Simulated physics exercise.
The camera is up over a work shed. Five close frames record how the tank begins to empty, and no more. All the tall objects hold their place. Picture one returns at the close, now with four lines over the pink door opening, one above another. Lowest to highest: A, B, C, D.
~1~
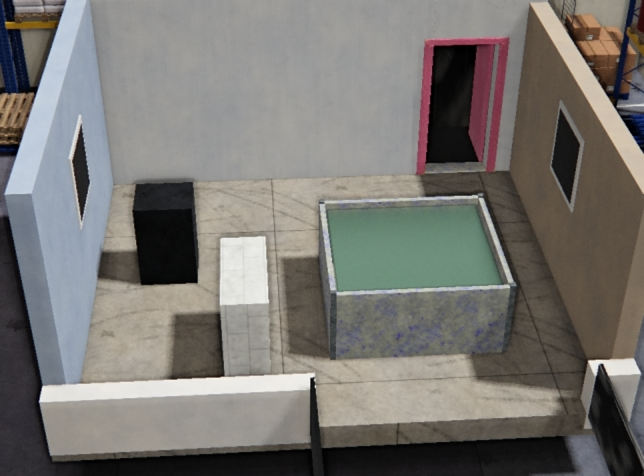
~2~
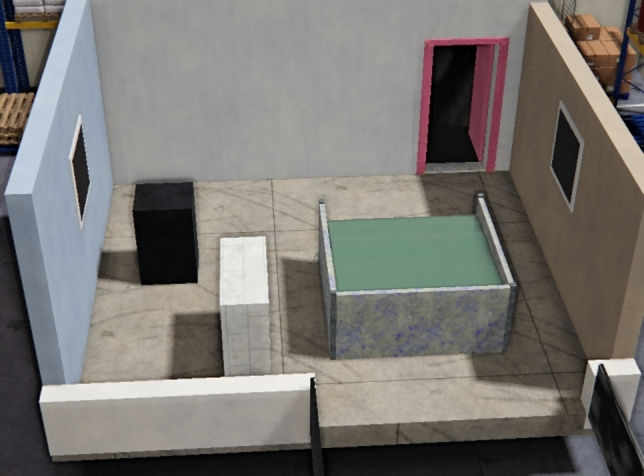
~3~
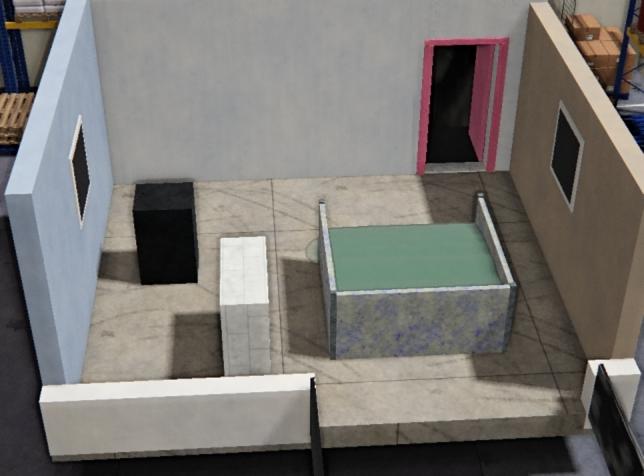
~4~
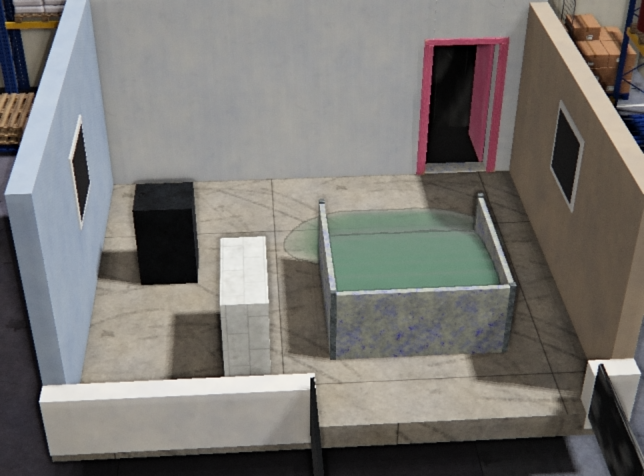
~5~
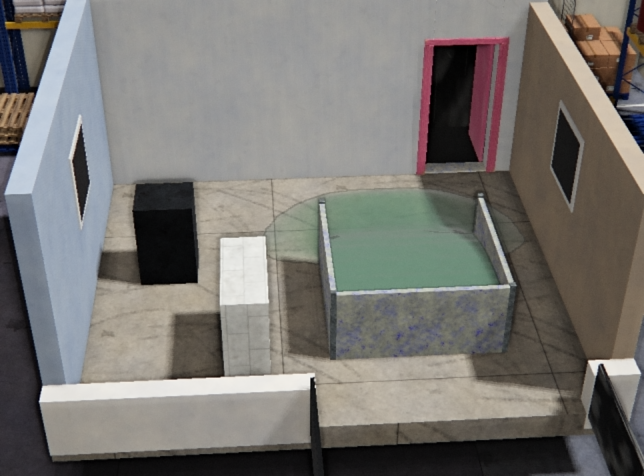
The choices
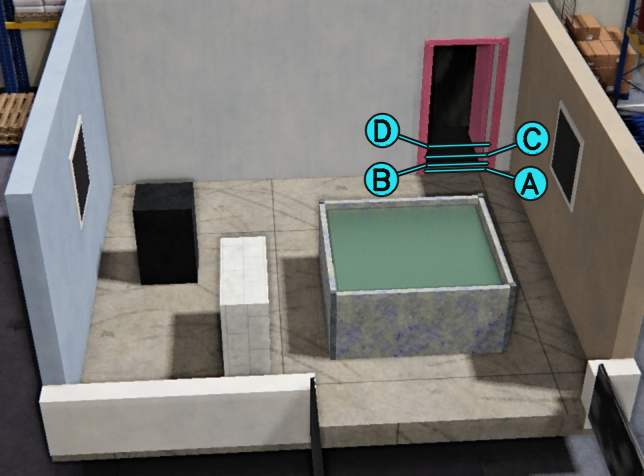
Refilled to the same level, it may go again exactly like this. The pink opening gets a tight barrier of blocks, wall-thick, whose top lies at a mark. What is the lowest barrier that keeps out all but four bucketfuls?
Use height D.
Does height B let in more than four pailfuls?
Yes.
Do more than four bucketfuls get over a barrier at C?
Yes, that goes wrong.
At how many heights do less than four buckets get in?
One of the four.
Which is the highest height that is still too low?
C it is.
On the marked copy, A at (455, 170); B at (456, 164); C at (457, 156); D at (458, 145); from the bottom up A, B, C, D.
With A, dozens of bucketfuls pour in.
With B, dozens of bucketfuls pour in.
With C, about 9 bucketfuls get in.
With D, a splash gets over, under a bucket.
